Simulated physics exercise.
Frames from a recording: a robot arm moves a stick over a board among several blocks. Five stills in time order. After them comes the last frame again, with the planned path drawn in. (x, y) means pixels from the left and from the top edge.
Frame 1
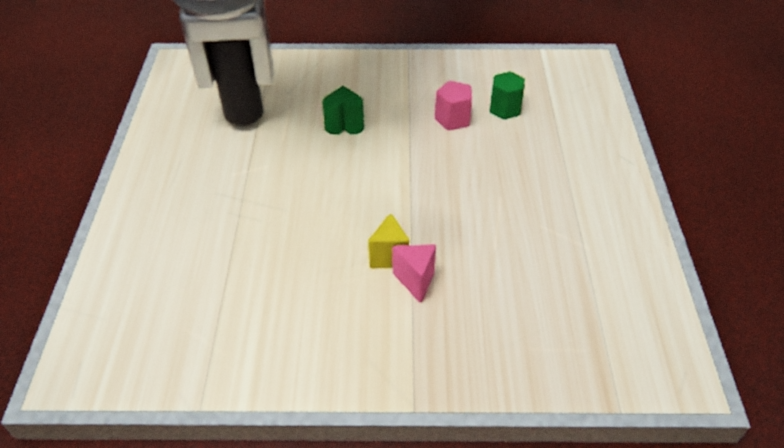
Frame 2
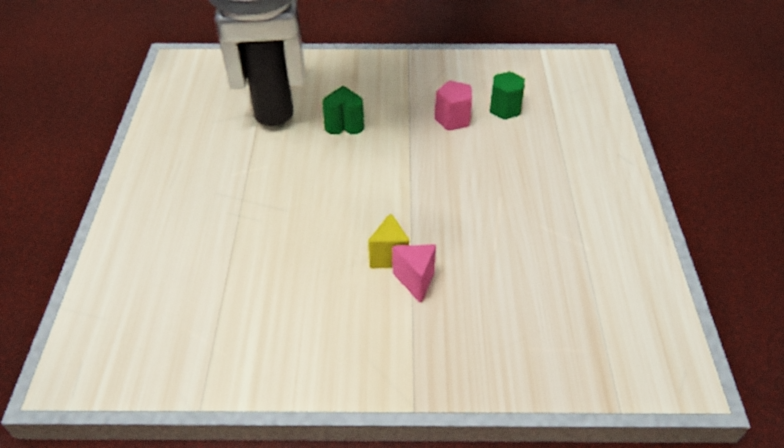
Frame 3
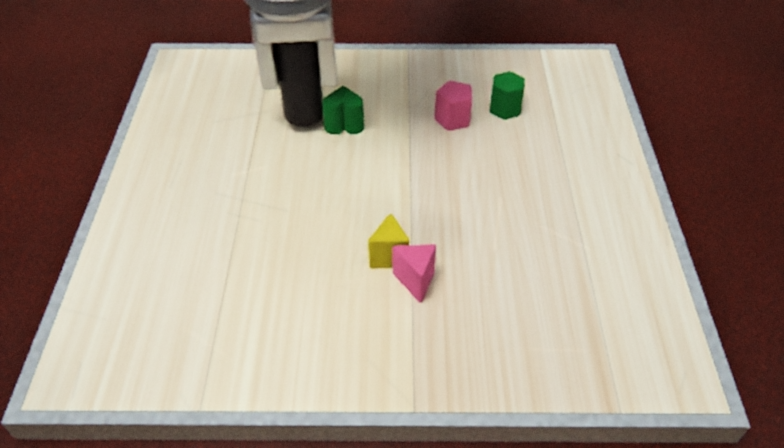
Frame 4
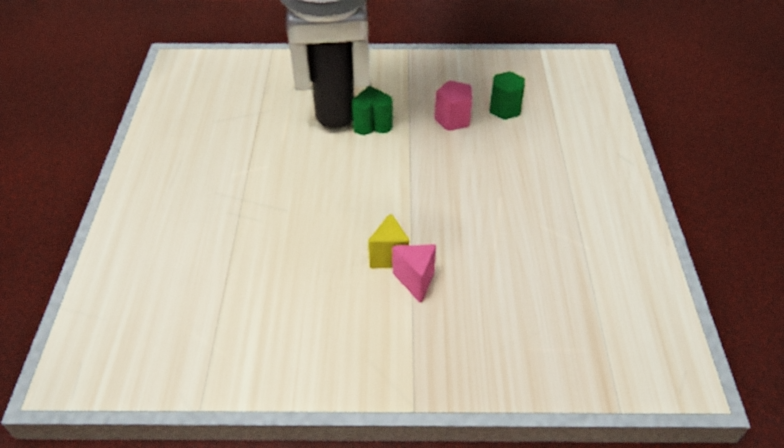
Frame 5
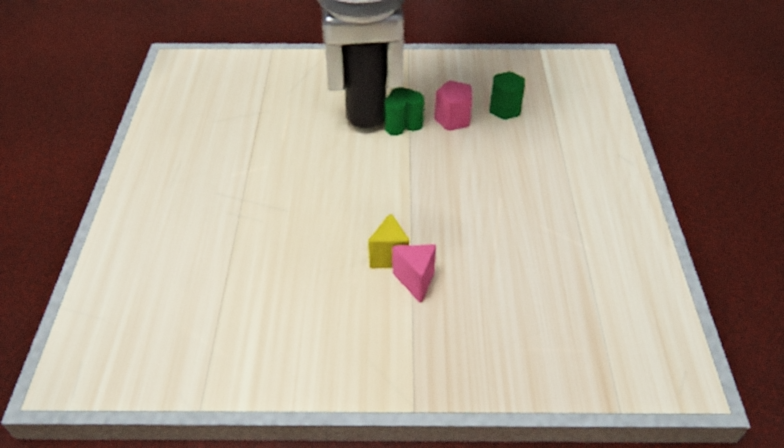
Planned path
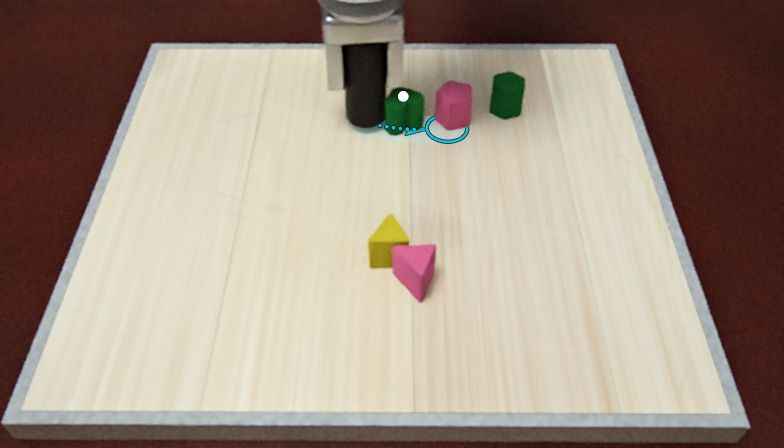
In this clip, a robot arm moves a dark stick rightward across a wooden board, reaching a green heart-shaped block and pushing it right toward a pink five-sided block, while the other blocks stay still.
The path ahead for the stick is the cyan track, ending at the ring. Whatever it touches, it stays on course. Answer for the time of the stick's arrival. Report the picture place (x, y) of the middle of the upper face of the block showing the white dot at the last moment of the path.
It will end up at (472, 84).
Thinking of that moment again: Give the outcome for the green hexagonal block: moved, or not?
By the last moment, the green hexagonal block will have left its place.
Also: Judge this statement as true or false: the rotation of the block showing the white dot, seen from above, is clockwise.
Answer: False.
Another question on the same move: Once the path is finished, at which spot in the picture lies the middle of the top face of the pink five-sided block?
My estimate: (502, 82).
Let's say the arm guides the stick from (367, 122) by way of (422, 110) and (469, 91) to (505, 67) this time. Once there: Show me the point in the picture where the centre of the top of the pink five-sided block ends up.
It is going to be at (482, 88).
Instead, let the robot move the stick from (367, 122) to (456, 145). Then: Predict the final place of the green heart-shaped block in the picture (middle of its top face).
It should be at about (456, 92).
The drawn path runs from (367, 122) over (406, 129) to (447, 128); the dot is on the green heart-shaped block.
The first path, step by step. Halfway along, stick (407, 122); green heart-shaped block (442, 94), turned 55° anticlockwise; pink five-sided block (475, 87), turned 35° clockwise.
At the end, stick (447, 121); green heart-shaped block (472, 84), turned 75° anticlockwise; pink five-sided block (502, 82), turned 65° clockwise; green hexagonal block (532, 78), turned 15° anticlockwise.
